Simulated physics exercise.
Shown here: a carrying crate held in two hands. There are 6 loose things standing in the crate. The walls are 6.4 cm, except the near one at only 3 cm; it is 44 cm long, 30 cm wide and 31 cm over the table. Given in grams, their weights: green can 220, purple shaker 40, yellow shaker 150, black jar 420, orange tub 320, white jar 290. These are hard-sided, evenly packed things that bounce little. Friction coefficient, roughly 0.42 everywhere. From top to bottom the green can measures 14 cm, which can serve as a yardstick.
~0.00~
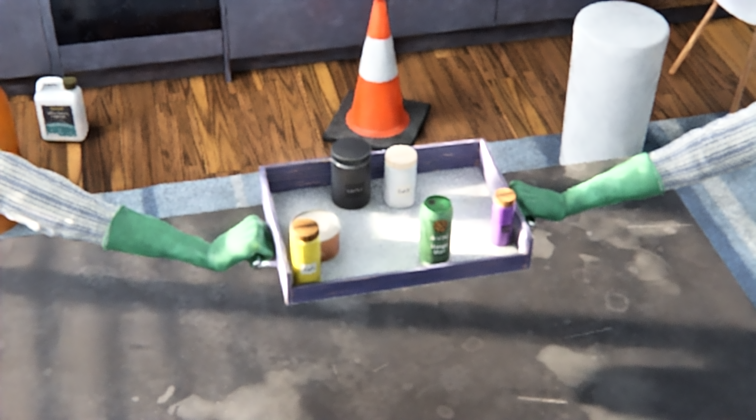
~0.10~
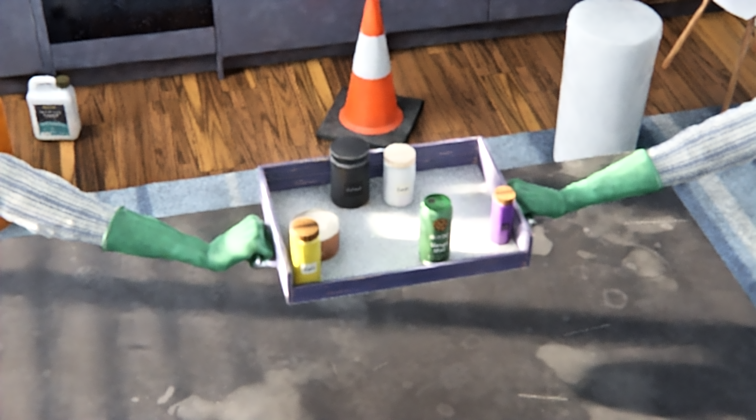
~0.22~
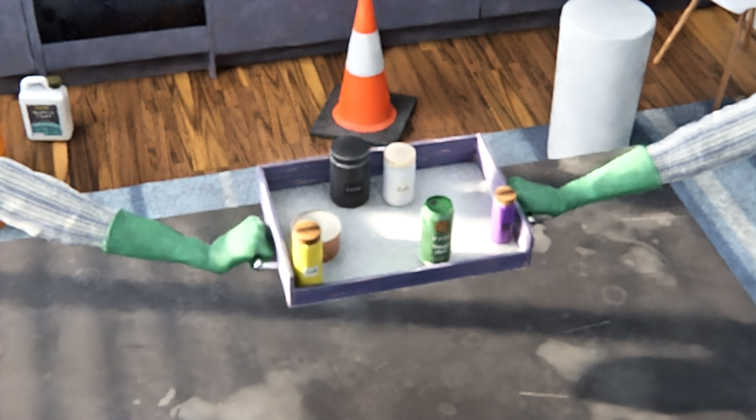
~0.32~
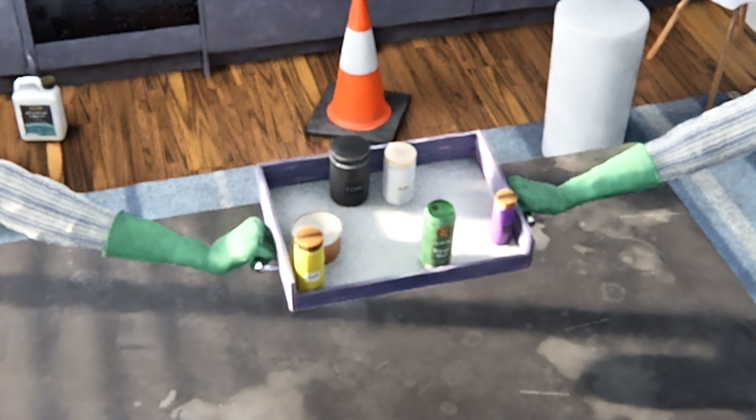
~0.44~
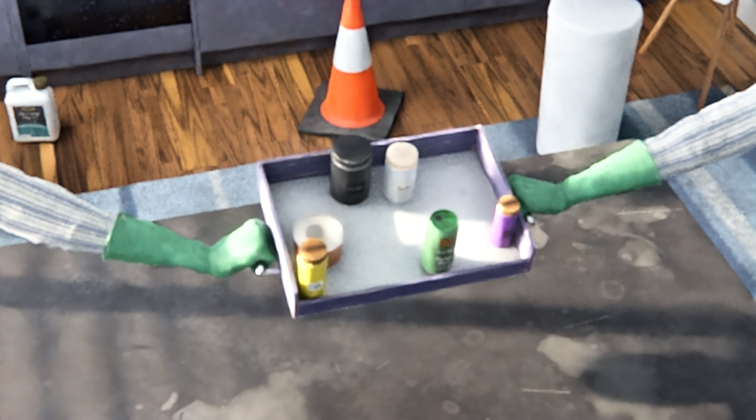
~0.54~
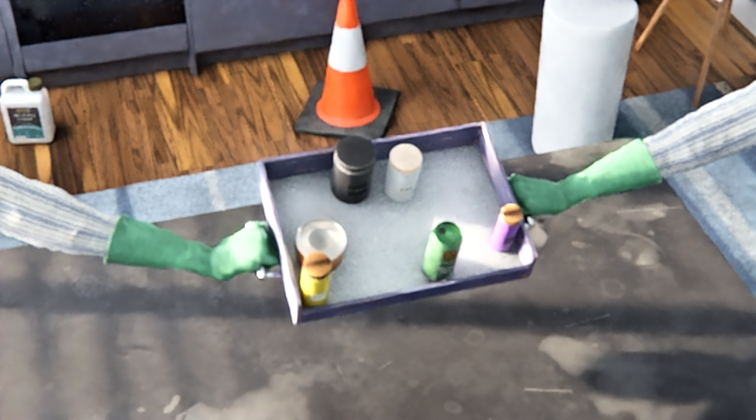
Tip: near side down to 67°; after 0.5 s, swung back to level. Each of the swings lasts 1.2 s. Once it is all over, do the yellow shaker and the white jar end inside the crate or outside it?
The yellow shaker is gone from the crate; the white jar is gone from the crate.
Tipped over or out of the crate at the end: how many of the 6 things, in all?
5.
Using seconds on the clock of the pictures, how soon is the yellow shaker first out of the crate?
Time: Roughly 0.8 s.
By 0.94 s, tip 55°, near side down; green can, purple shaker and yellow shaker now out of the crate; white jar rocked 3° off its seat near (423, 252); black jar 13 cm from its spot.
By 1.34 s, tip 67°, near side down; black jar and white jar now out of the crate; orange tub 7 cm from its spot.
By 2.24 s, tip 49°, near side down; orange tub 7 cm from its spot.
By 2.64 s, tip 12°, near side down; orange tub 7 cm from its spot.
When it is over (3.5 s), out of the crate, green can, purple shaker, yellow shaker, black jar and white jar; not toppled but over 5 cm from the start, orange tub. In the last view, yellow shaker near (381, 402).
